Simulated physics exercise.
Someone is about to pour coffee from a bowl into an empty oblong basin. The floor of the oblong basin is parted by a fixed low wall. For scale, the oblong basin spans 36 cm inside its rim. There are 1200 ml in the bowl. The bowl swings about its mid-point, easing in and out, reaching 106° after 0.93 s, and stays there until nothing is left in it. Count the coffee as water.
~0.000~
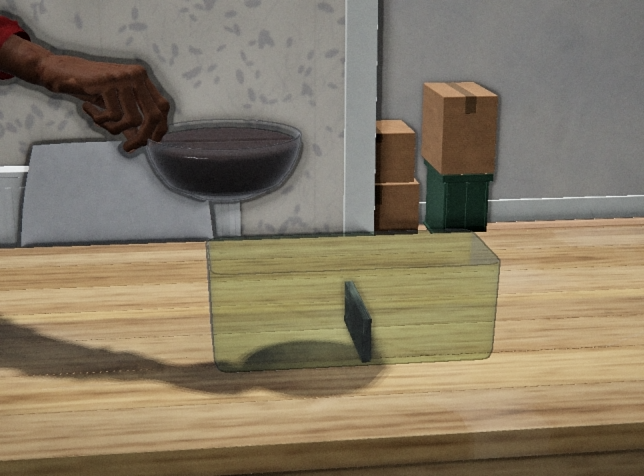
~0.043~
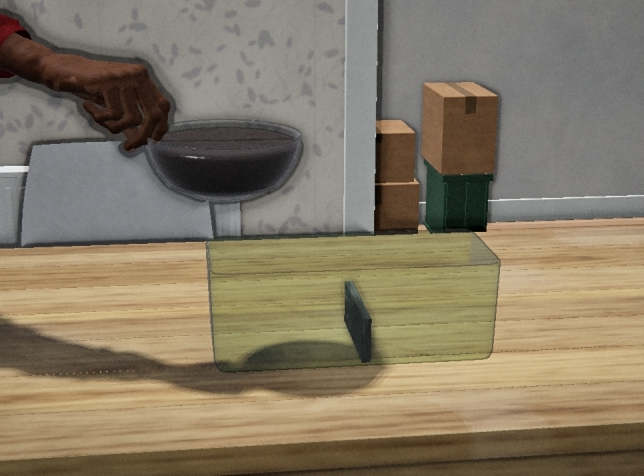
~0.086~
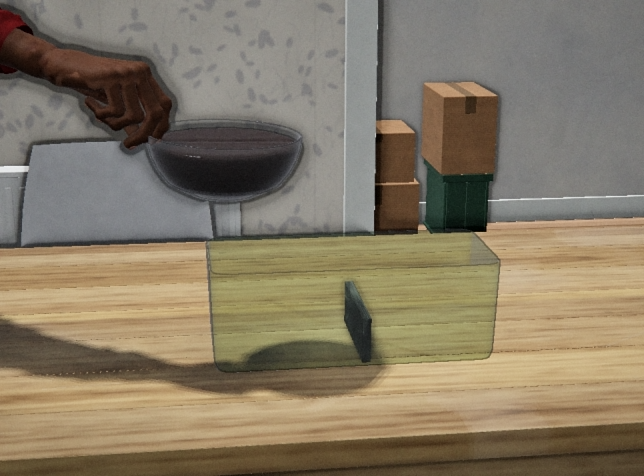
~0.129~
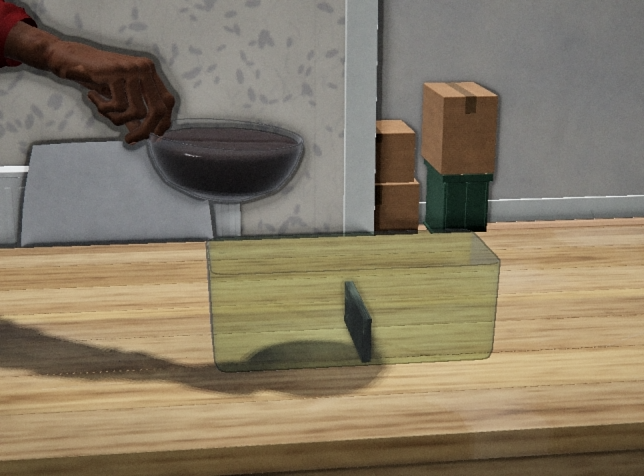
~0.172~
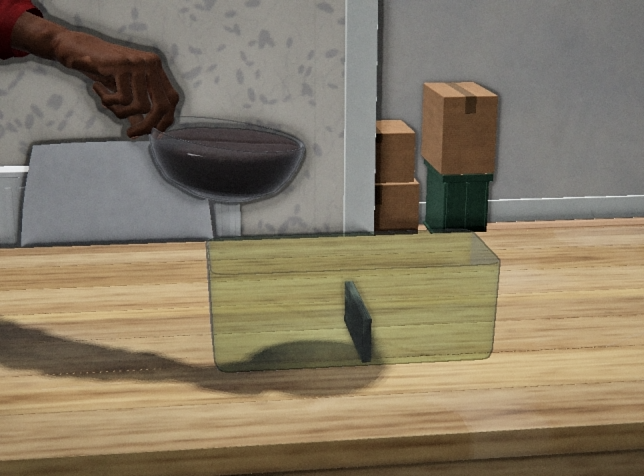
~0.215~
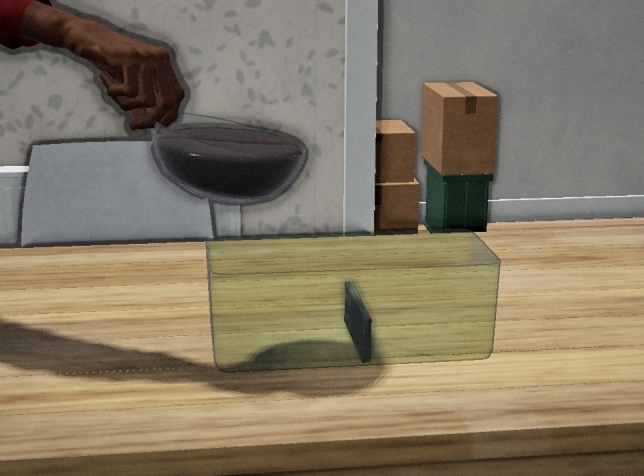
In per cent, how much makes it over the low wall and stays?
About 31 per cent.
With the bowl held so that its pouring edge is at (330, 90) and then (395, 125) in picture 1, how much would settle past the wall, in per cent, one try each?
First 70, then 80 per cent.
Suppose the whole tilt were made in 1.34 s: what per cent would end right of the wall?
Then about 40 per cent.
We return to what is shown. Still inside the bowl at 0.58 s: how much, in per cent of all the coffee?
Some 28 per cent.
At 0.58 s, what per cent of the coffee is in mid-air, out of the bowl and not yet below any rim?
Near 40 in a hundred.
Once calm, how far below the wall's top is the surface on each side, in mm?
Some 32 mm on the left and 44 mm on the right.
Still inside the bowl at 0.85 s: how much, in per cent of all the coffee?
Near 1 in a hundred.
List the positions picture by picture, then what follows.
Tilt 0°; pouring edge (300, 133); surface from (148, 143) to (297, 140); the oblong basin's rim runs from (208, 257) to (486, 247); the wall's top is at (358, 300), in the first picture.
Tilt 1°; pouring edge (300, 134); surface from (149, 143) to (297, 141), in the second picture.
Tilt 2°; pouring edge (301, 136); surface from (150, 142) to (298, 142), in the third picture.
Tilt 5°; pouring edge (302, 140); surface from (151, 141) to (299, 144), in the fourth picture.
Tilt 9°; pouring edge (303, 145); surface from (153, 140) to (300, 145), in the fifth picture.
Tilt 13°; pouring edge (304, 151); surface from (156, 140) to (302, 146), in the sixth picture.
Then, 0.58 s in, the tilt is 73° and 28 per cent is still to pour, 14 is left of the wall and 17 right of it.
Then, 0.85 s in, the tilt is 104° and 1 per cent is still to pour, 61 is left of the wall and 31 right of it.
Then, 1.13 s in, the tilt is 106° and 0 per cent is still to pour, 61 is left of the wall and 31 right of it.
Then, 1.43 s in, the tilt is 106° and 0 per cent is still to pour, 61 is left of the wall and 31 right of it.
Finally, 61 per cent lies left of the wall, 31 right of it and 8 outside.
